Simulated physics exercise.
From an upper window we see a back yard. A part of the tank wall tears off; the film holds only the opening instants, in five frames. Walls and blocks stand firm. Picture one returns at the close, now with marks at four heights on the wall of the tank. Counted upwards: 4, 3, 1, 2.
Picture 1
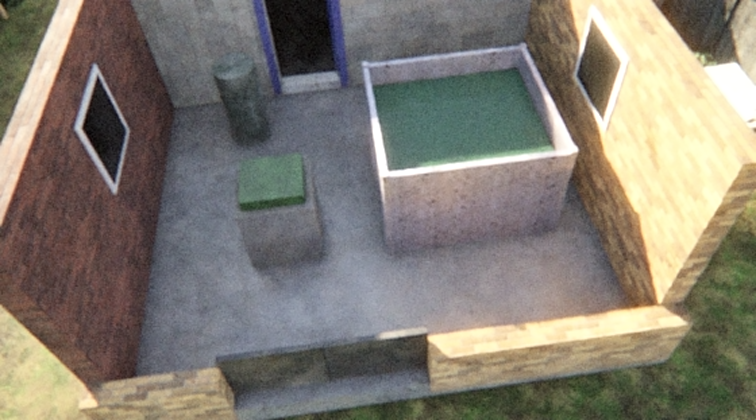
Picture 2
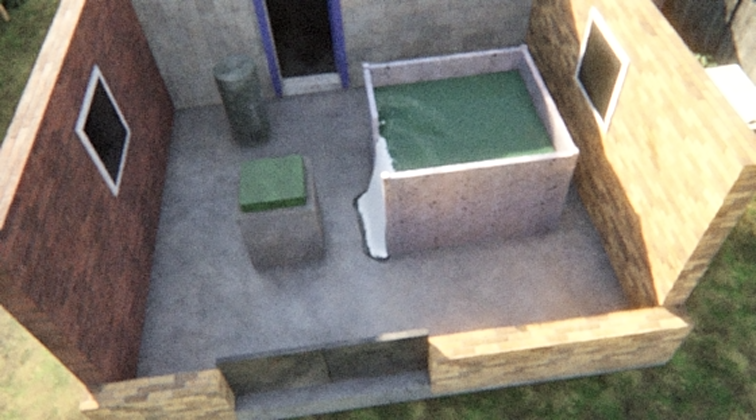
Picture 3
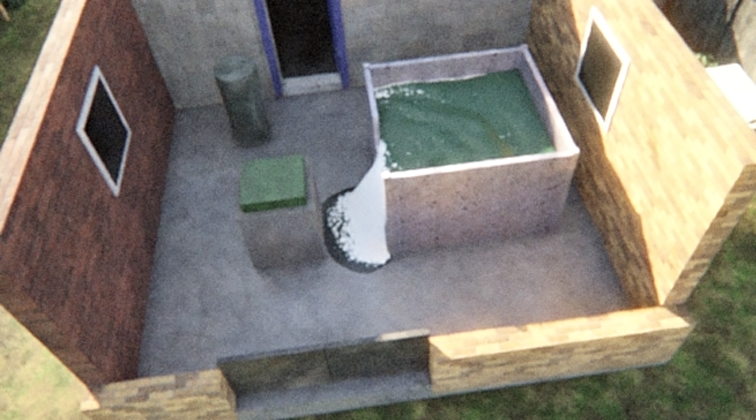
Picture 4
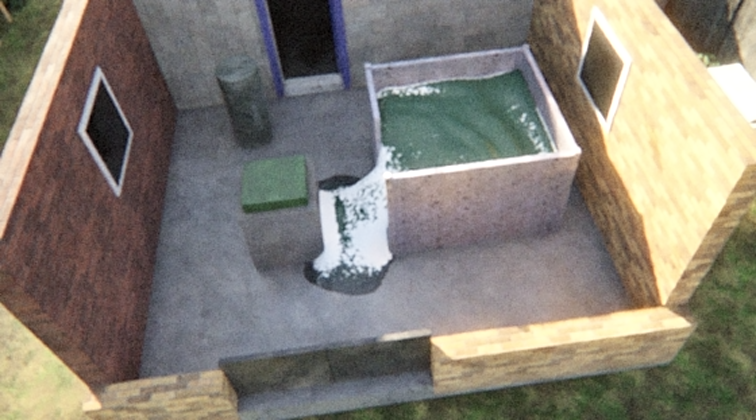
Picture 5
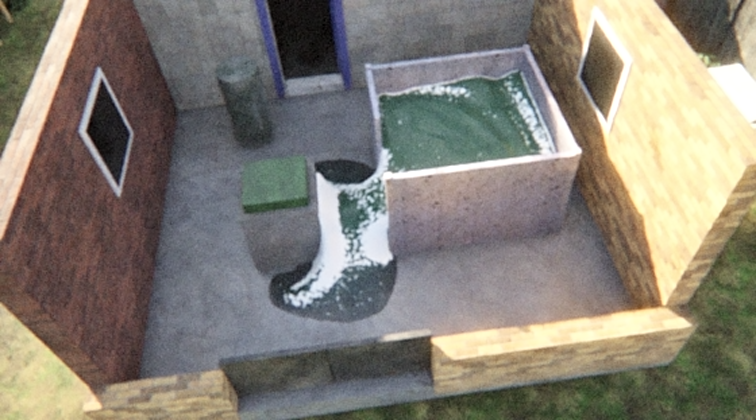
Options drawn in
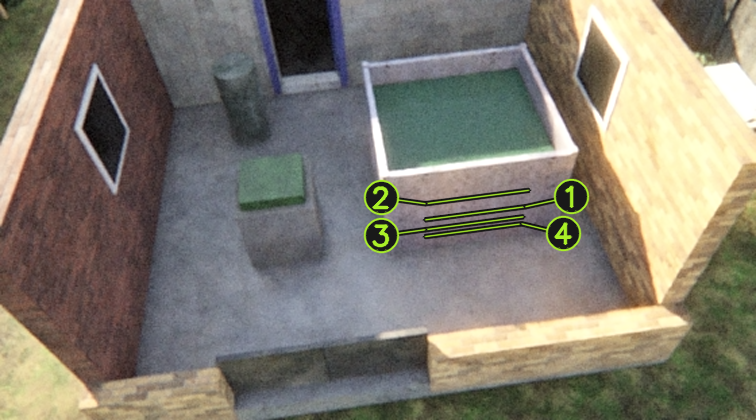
In a walled back yard, green water pours from a tank's left side and spreads across the ground.
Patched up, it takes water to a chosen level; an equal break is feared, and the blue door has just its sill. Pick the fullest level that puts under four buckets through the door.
Level 1.
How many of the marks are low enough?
Three of them.
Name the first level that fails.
The answer is 2.
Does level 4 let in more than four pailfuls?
No, not at all.
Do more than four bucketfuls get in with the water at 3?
No.
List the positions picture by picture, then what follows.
Water in the tank at rest, its middle at (459, 123); foot of the blue doorway at (312, 91); shut gate at (324, 349).
Water covers 1 % of the ground and shows as far out as (378, 253).
Water covers 4 % of the ground and shows as far out as (334, 205).
Water covers 7 % of the ground and shows as far out as (359, 288).
Water covers 12 % of the ground and shows as far out as (276, 295).
On the marked copy, 1 at (475, 213); 2 at (477, 197); 3 at (474, 223); 4 at (473, 230); from the bottom up 4, 3, 1, 2.
Choosing 1, a bucket or two gets in.
Choosing 2, about 12 bucketfuls get in.
Choosing 3, nothing gets over.
Choosing 4, nothing gets over.
